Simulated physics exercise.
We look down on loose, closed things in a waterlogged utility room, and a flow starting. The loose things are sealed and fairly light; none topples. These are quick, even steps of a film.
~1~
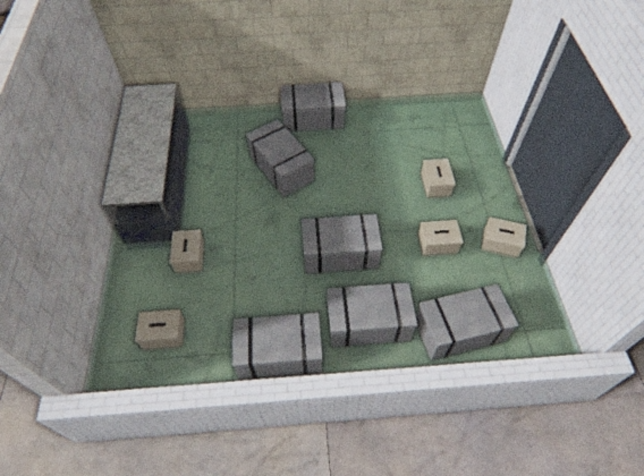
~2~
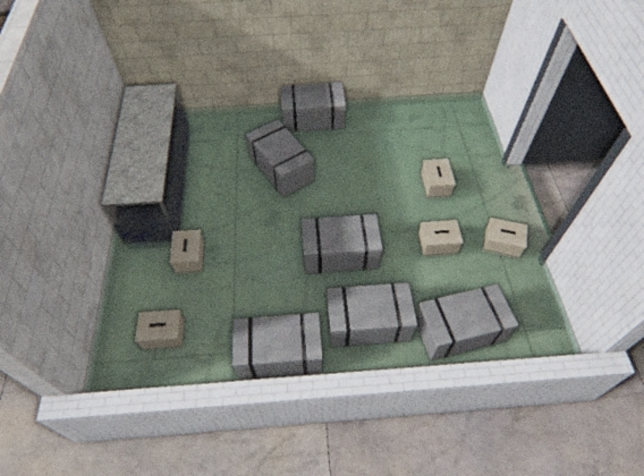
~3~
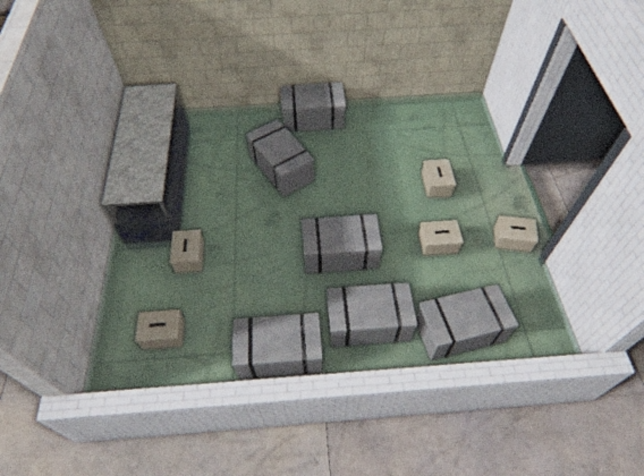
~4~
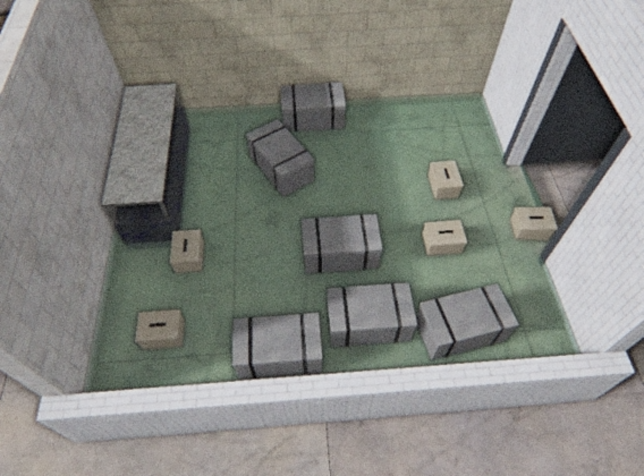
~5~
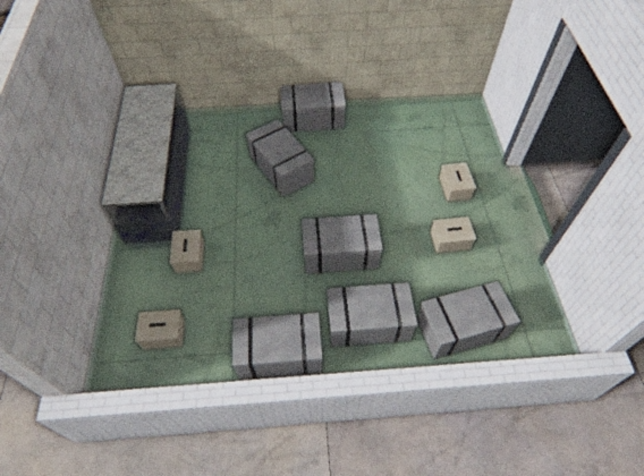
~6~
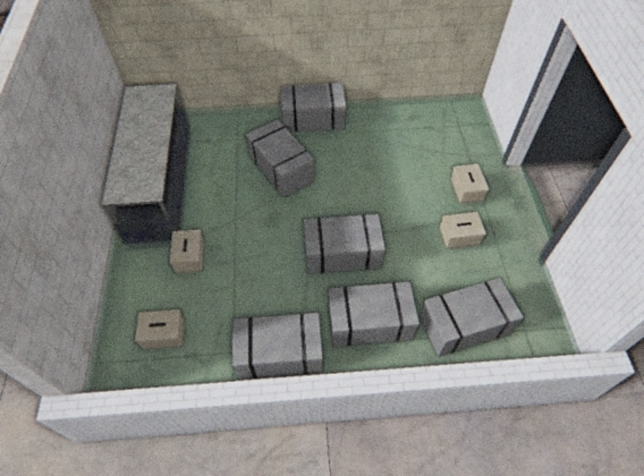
A green-floored utility room with pale block walls is seen from high above by a still camera, a dark-topped bench against the left wall. Six grey, dark-banded containers sit across the middle and front, with small tan boxes to the left and right. The dark door at right opens, the rightmost tan box slides through the doorway out of view, and the two behind it drift rightward.
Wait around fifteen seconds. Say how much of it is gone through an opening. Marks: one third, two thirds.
That comes to from one to two thirds.
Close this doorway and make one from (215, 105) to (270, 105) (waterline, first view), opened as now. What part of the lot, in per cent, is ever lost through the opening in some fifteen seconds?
About 20 per cent.
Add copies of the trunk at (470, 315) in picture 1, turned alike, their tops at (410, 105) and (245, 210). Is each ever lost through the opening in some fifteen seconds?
In that order: Yes, stays.
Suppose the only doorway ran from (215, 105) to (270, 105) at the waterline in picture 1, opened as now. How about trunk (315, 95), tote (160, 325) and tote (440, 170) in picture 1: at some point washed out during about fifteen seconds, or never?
As listed: Carried outside, stays, still in.
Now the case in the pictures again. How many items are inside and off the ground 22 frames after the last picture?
It comes to 8.
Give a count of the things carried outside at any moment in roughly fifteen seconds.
5 of them.
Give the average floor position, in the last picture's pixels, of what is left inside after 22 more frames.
Close to (375, 239).
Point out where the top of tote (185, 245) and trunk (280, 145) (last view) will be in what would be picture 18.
Around (229, 222) and (335, 146).
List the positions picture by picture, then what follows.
The first picture shows a tote at (439, 172) floats; a tote at (442, 232), afloat; 0 of 11 have shifted.
The second picture shows a tote at (439, 172), afloat; a tote at (442, 232) floats; 0 of 11 have shifted.
The third picture shows a tote at (440, 172), afloat; a tote at (442, 232) floats; 1 of 11 have shifted.
The fourth picture shows a tote at (447, 174) floats, close to its start; a tote at (446, 232) floats, close to its start; 2 of 11 have shifted.
The fifth picture shows a tote at (459, 176) floats, close to its start; a tote at (455, 229) floats, close to its start; 3 of 11 have shifted.
The sixth picture shows a tote at (471, 178) floats, a stride from its start; a tote at (464, 225), afloat, close to its start; 4 of 11 have shifted.
A moment on, 1 of 11 are out; 10 afloat.
Next, 3 of 11 are out; 8 afloat.
Later, 3 of 11 are out; 8 afloat.
In the end, 5 of 11 are out; 6 afloat.
